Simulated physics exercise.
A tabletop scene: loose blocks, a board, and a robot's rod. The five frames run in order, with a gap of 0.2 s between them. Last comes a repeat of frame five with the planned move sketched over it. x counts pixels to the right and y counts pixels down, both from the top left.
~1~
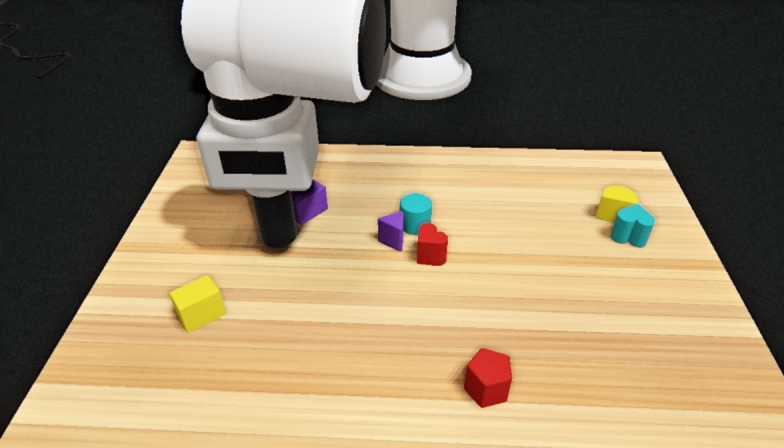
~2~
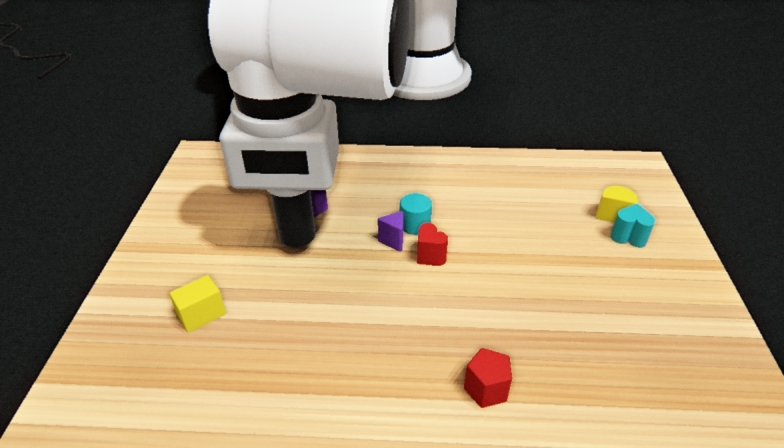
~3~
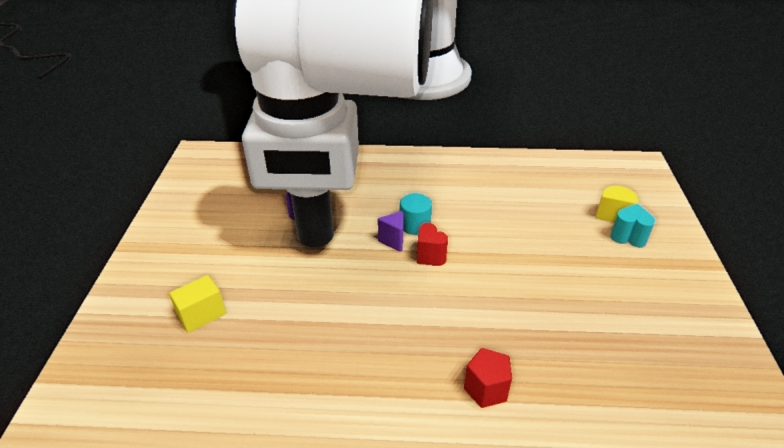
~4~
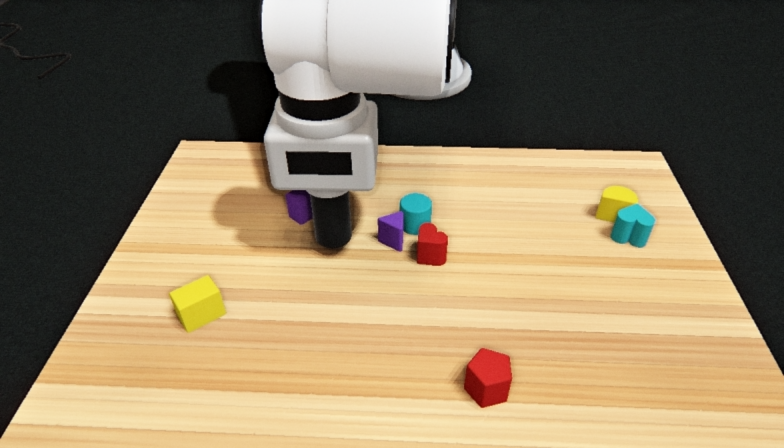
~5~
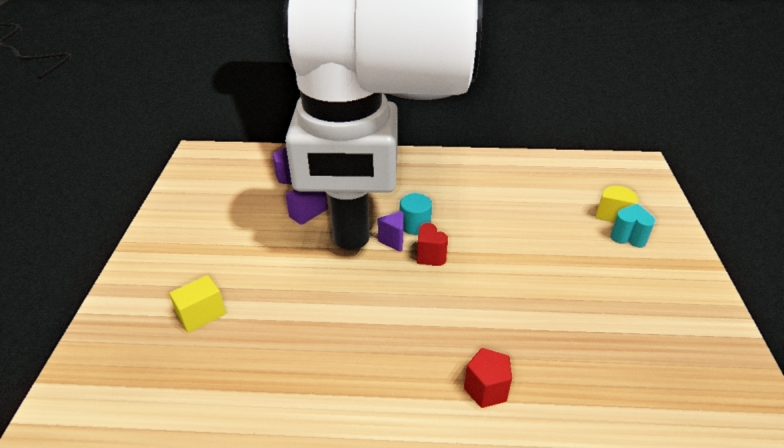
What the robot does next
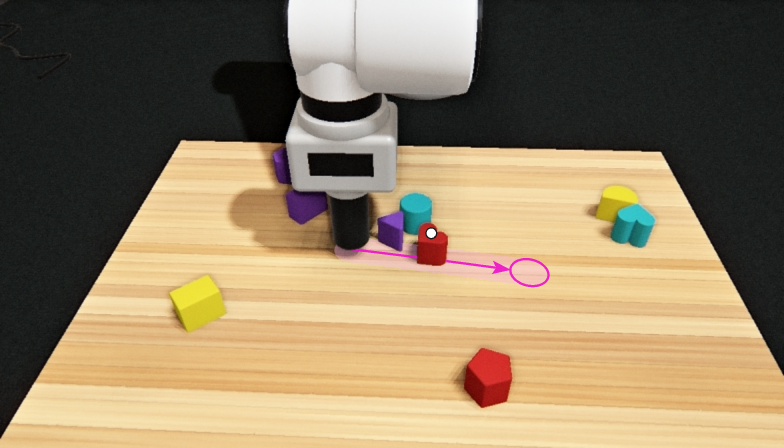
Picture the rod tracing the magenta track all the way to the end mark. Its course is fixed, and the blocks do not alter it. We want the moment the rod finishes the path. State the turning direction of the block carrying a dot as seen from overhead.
From the top: Counterclockwise.
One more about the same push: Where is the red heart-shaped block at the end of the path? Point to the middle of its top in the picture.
At (555, 234).
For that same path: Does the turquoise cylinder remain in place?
I believe not.
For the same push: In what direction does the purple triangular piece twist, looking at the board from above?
The sense of turning is anti-clockwise.
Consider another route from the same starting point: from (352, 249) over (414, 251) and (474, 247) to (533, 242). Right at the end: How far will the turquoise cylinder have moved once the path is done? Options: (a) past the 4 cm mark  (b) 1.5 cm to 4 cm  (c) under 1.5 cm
c
The line goes straight from (352, 249) to (529, 272); the dot is on the red heart-shaped block.
The first path, step by step. One third of the way, rod at (411, 245); purple triangular piece at (423, 217); turquoise cylinder at (423, 197); red heart-shaped block at (444, 234).
Two thirds of the way, rod at (470, 253); purple triangular piece at (428, 217), turned 25° anticlockwise; turquoise cylinder at (423, 197); red heart-shaped block at (502, 235), turned 30° anticlockwise.
At the end, rod at (532, 261); purple rectangular block unmoved; purple triangular piece at (428, 217), turned 25° anticlockwise; turquoise cylinder at (423, 197); red heart-shaped block at (555, 234), turned 60° anticlockwise.
